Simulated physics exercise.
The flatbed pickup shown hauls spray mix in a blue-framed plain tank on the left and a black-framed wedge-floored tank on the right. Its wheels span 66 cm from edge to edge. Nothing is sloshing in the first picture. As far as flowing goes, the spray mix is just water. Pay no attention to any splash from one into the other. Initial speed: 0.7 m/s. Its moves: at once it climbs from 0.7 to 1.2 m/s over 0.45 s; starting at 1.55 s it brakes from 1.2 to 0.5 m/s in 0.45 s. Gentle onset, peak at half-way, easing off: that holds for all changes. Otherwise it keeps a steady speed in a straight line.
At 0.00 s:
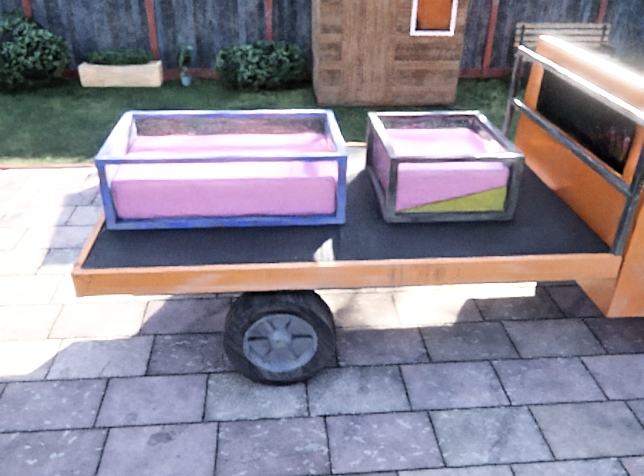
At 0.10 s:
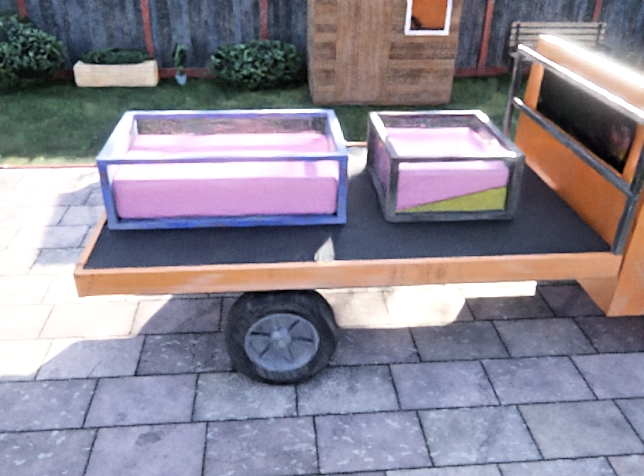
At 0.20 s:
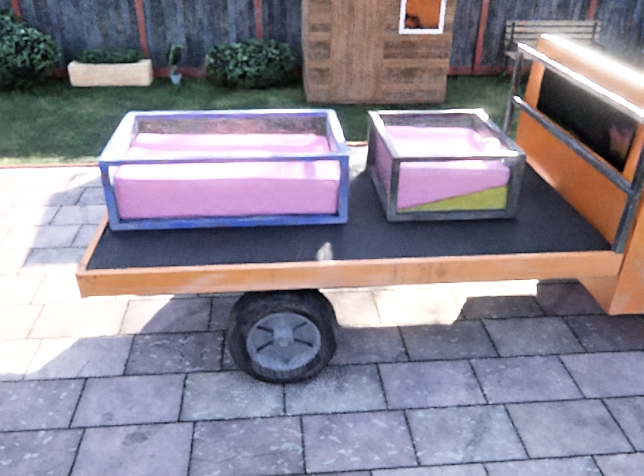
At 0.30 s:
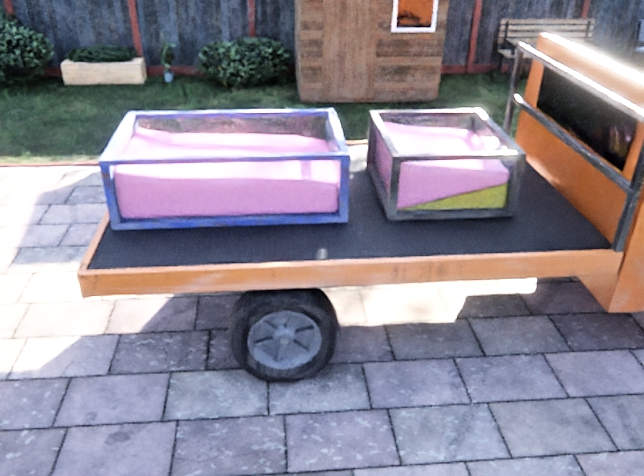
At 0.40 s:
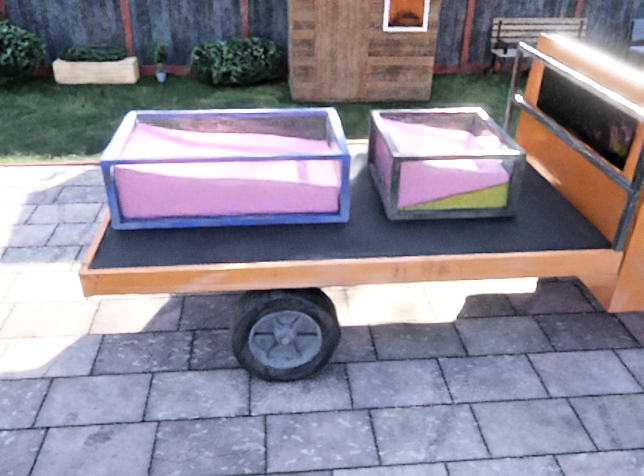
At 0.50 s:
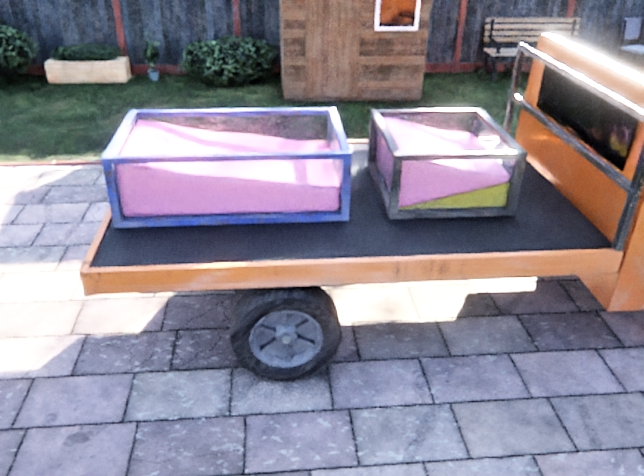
In a paved yard by a wooden fence, an orange flatbed truck rolled slowly to the right, and the pink liquid in its blue-framed and black-framed tanks gradually sloped, higher toward the left.
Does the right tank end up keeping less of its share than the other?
Yes.
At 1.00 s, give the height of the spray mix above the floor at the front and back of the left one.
The surface sits near 20 cm in front and near 28 cm at the rear.
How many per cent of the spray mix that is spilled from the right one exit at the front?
It comes to about 70 per cent of the spill.
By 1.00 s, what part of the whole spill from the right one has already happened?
Roughly 0 per cent by then.
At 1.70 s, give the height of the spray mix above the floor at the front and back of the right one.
Close to 24 cm in front, close to 32 cm behind.
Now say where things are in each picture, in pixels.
Left tank, front level (323, 172), back level (126, 175); right tank, front level (495, 164), back level (406, 166); the front is on the right, levels are read along the near walls, in the first picture.
Left tank, front level (324, 171), back level (128, 175); right tank, front level (495, 163), back level (407, 165), in the second picture.
Left tank, front level (325, 173), back level (129, 174); right tank, front level (496, 164), back level (408, 164), in the third picture.
Left tank, front level (326, 177), back level (129, 169); right tank, front level (495, 166), in the fourth picture.
Left tank, front level (326, 181); right tank, front level (495, 169), in the fifth picture.
Left tank, front level (327, 182); right tank, front level (496, 170), in the sixth picture.
By 1.00 s the left one has lost nothing (front 20 cm, back 27 cm); the right one has lost nothing (front 36 cm, back 24 cm).
By 1.70 s the left one has lost nothing (front 31 cm, back 16 cm); the right one has lost nothing (front 25 cm, back 33 cm).
By 2.50 s the left one has lost nothing (front 23 cm, back 33 cm); the right one has lost 1 per cent, over the front (front 24 cm, back 35 cm).
By 4.99 s the left one has lost nothing; the right one has lost 2 per cent, over the front, a little elsewhere.
